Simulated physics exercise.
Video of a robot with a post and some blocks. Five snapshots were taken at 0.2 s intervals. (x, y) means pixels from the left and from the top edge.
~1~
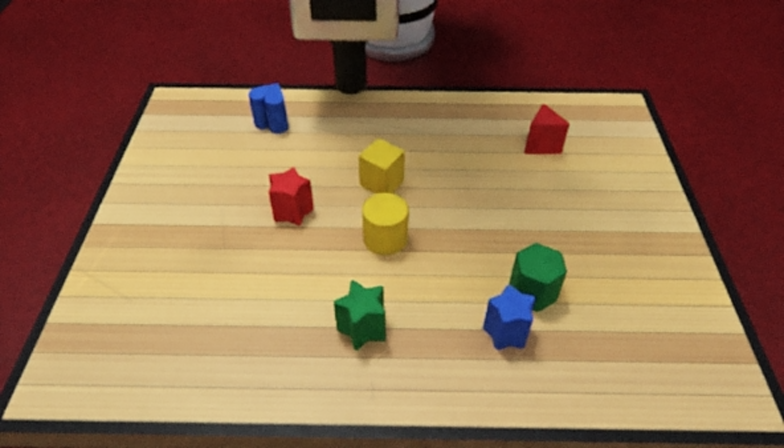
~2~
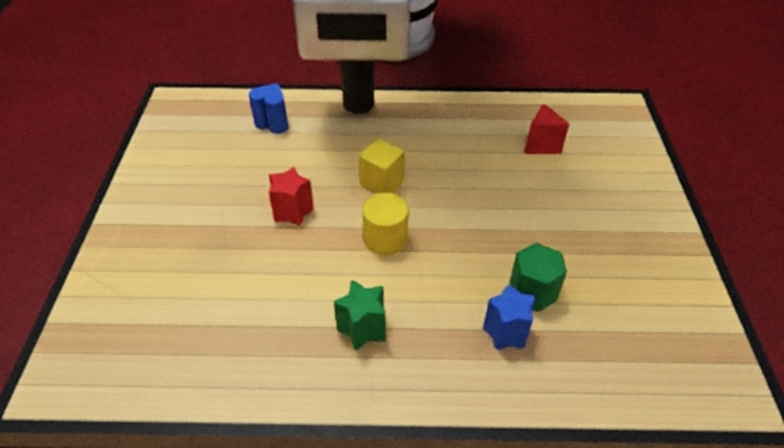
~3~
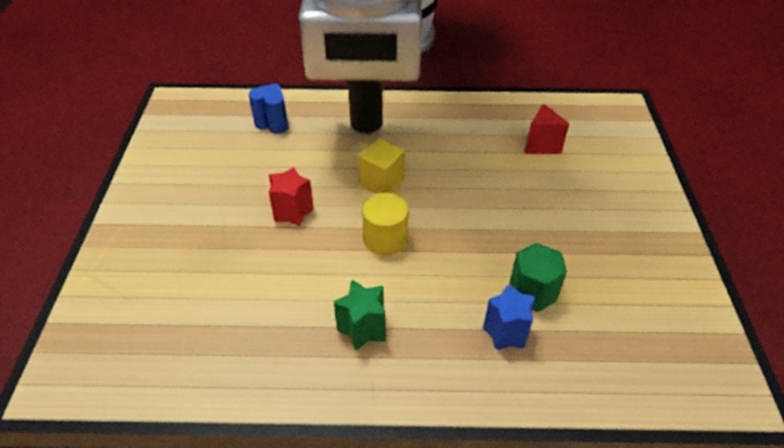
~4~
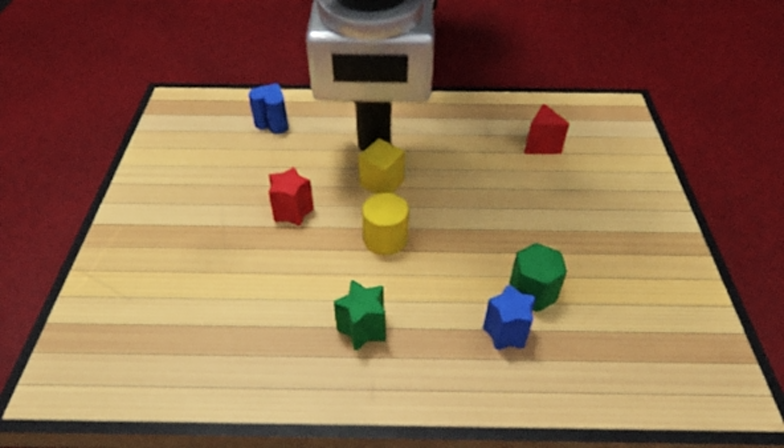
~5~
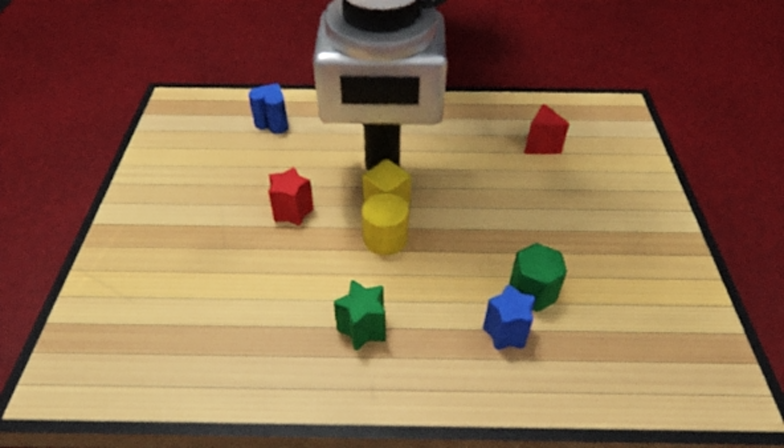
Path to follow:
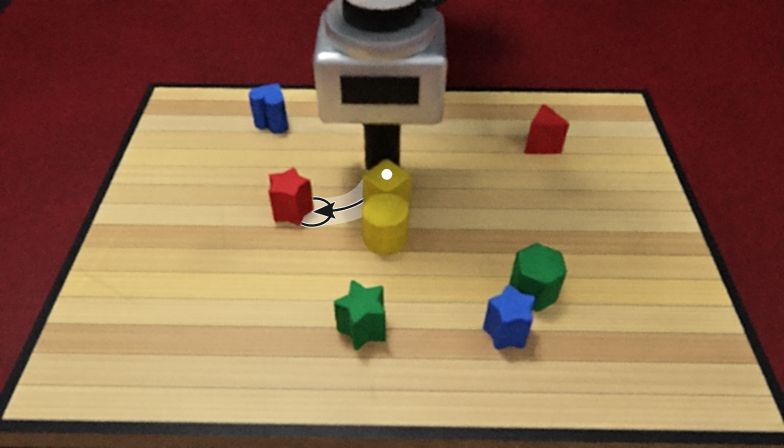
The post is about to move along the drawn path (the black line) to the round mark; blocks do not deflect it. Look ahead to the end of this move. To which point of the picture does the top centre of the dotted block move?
The centre of its top will be at (384, 194).
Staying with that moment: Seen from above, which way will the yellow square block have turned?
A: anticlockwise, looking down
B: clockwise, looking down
A: Anticlockwise, looking down.
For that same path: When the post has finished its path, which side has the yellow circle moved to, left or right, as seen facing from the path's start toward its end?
Displaced left.
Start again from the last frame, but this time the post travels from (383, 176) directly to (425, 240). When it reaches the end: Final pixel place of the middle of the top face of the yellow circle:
Its top middle is near (365, 253).
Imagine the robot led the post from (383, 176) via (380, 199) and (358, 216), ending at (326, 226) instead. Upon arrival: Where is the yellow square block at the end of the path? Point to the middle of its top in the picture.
The middle of its top is at (394, 206).
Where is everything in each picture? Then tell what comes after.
The first frame shows lower end of the post at (351, 85), tops of blocks, red star-shaped block at (287, 181), yellow circle at (385, 208), yellow square block at (382, 153).
The second frame shows post at (359, 104), blocks as before.
The third frame shows post at (366, 124), blocks as before.
The fourth frame shows post at (374, 144), blocks as before.
The fifth frame shows post at (382, 164), red star-shaped block at (287, 181), yellow circle at (385, 208), yellow square block at (387, 174).
The drawn path runs from (383, 176) over (370, 195) and (344, 208) to (313, 212); the dot is on the yellow square block.
What follows on the original path. Halfway along, post at (357, 192); yellow circle at (390, 225); yellow square block at (385, 194), turned 60° anticlockwise.
At the end, post at (312, 200); red star-shaped block at (267, 182); yellow circle at (390, 226); yellow square block at (384, 194), turned 65° anticlockwise.
